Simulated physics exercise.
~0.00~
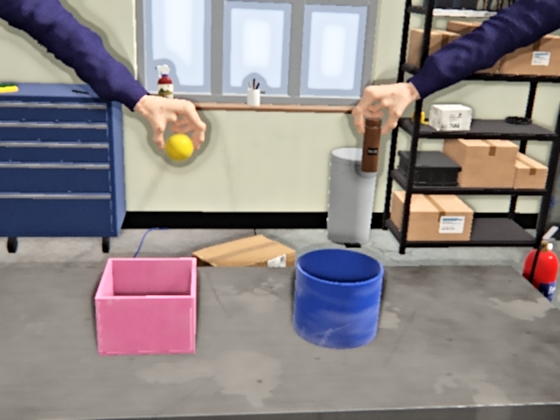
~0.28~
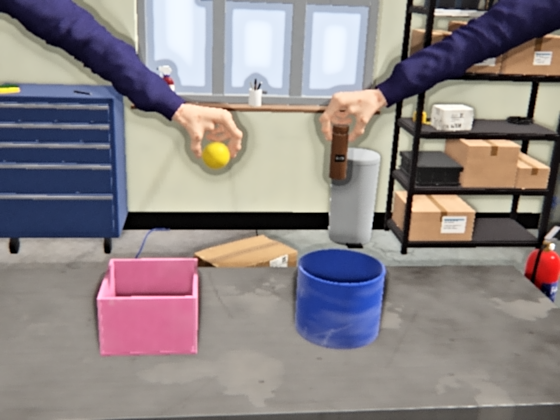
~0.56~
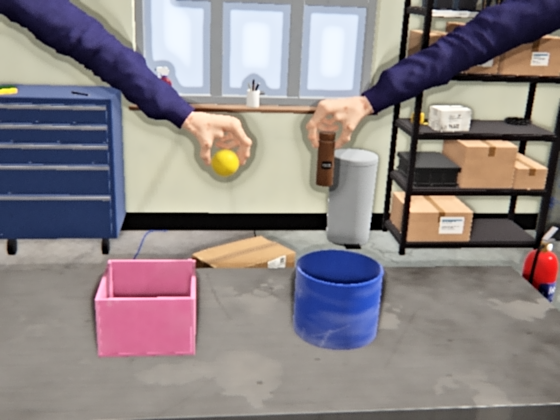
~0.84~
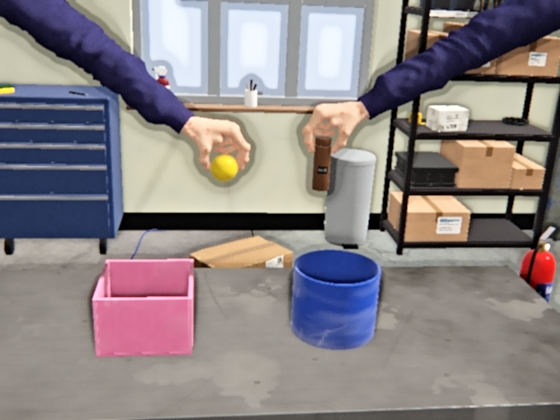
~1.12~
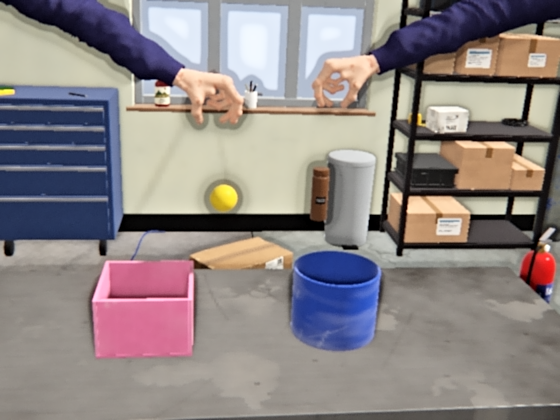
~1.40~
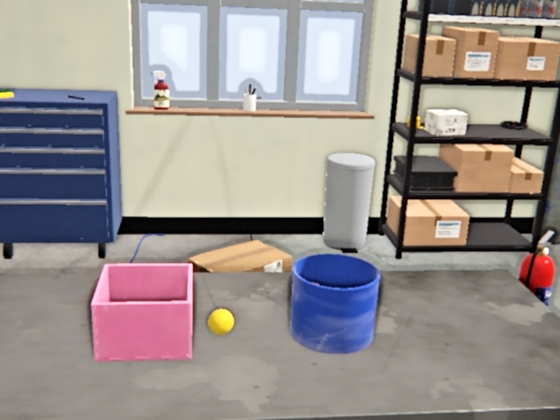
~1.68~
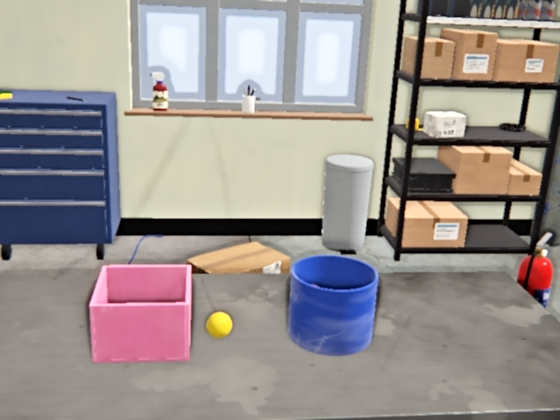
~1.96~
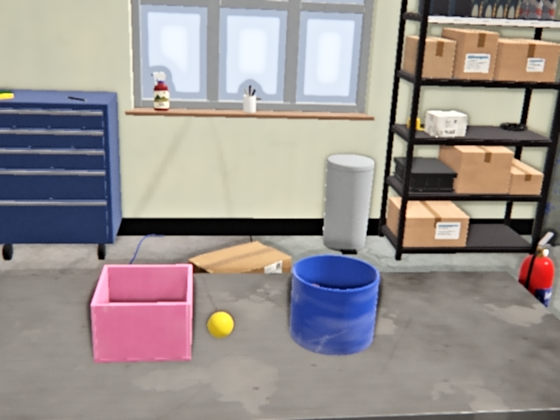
The video shows two hands holding a yellow lemon and a brown shaker above a pink basket and a blue pot, moving them inward and letting go. The shaker drops into the pot, while the lemon misses the basket and rests between the containers.
